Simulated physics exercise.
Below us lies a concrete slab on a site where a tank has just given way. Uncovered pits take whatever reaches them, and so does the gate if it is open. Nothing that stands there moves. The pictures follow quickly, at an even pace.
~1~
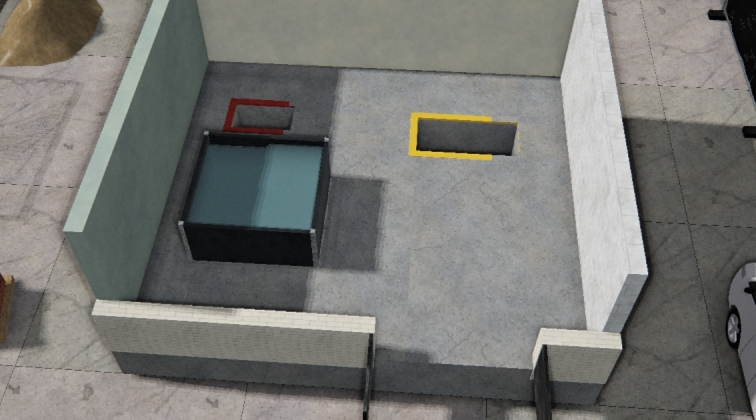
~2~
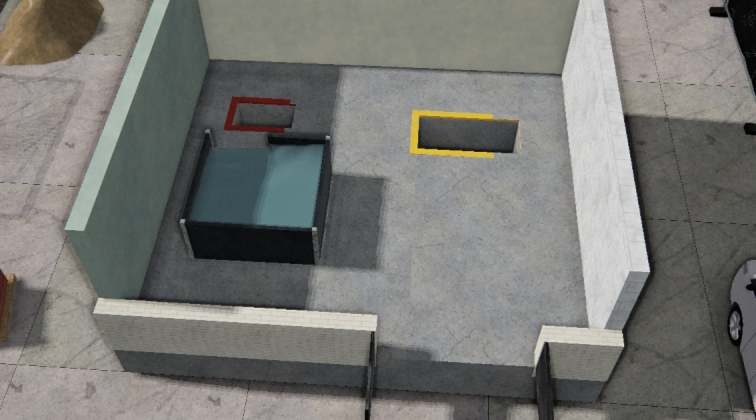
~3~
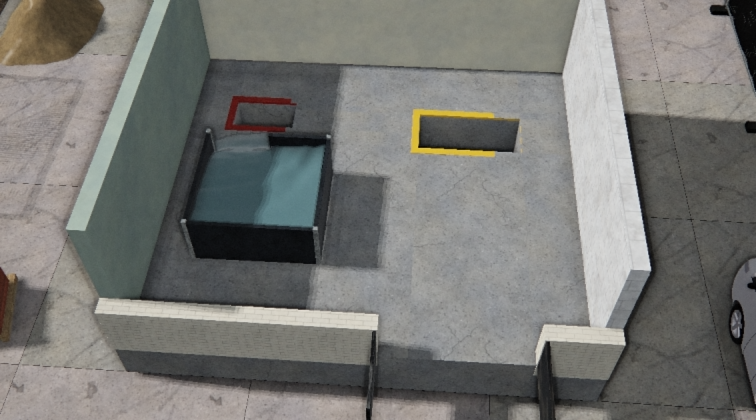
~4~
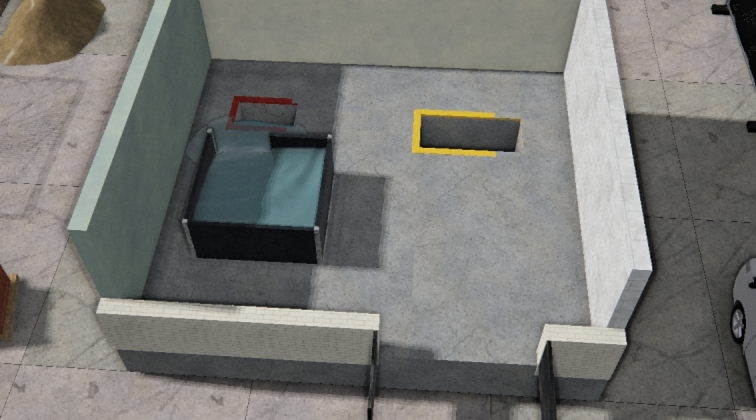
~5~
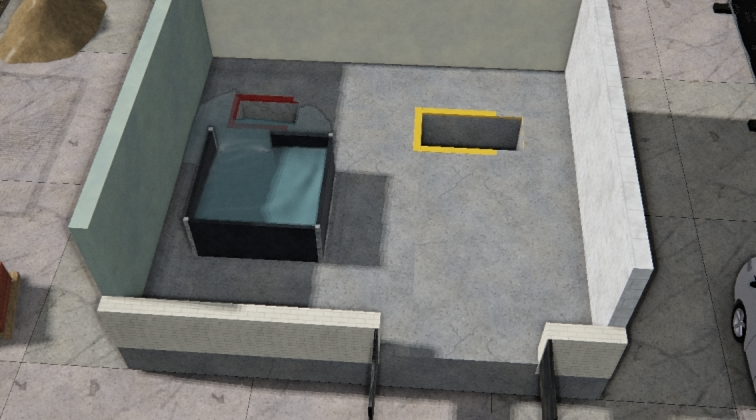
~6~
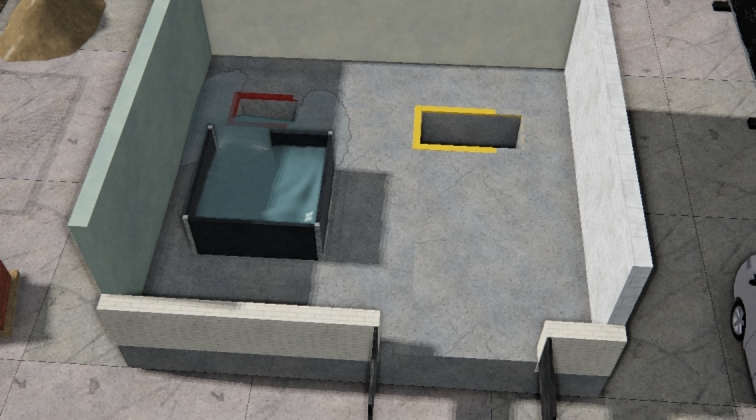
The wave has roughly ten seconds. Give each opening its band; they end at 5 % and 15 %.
In the end: The gate takes less than 5 %; the red pit takes more than 15 %; the yellow pit takes from 5 to 15 %.
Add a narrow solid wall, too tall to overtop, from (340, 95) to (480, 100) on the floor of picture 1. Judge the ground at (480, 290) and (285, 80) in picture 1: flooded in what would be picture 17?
In that order: No water, awash.
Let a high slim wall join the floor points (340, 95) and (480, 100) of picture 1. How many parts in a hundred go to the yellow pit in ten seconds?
Per cent: Yellow 6.
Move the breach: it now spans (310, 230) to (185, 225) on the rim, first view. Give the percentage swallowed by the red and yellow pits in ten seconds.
In per cent: Red 8, yellow 20.
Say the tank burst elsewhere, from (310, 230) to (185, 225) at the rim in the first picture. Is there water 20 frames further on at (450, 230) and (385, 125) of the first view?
As listed: Wet, no water.
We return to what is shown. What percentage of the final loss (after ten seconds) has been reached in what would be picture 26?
I make it 55 per cent.
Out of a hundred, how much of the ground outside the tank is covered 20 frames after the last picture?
Roughly 35 per cent.
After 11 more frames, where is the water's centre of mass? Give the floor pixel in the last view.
Roughly at (260, 164).
A moment on, water covers 15 % of the floor; the gate 0 %, the red pit 16 %, the yellow pit 0 %.
Next, water covers 20 % of the floor; the gate 0 %, the red pit 26 %, the yellow pit 0 %.
Then, water covers 35 % of the floor; the gate 0 %, the red pit 36 %, the yellow pit 1 %.
Later, water covers 45 % of the floor; the gate 0 %, the red pit 46 %, the yellow pit 7 %.
In the end, water covers 60 % of the floor; the gate 0 %, the red pit 54 %, the yellow pit 13 %.
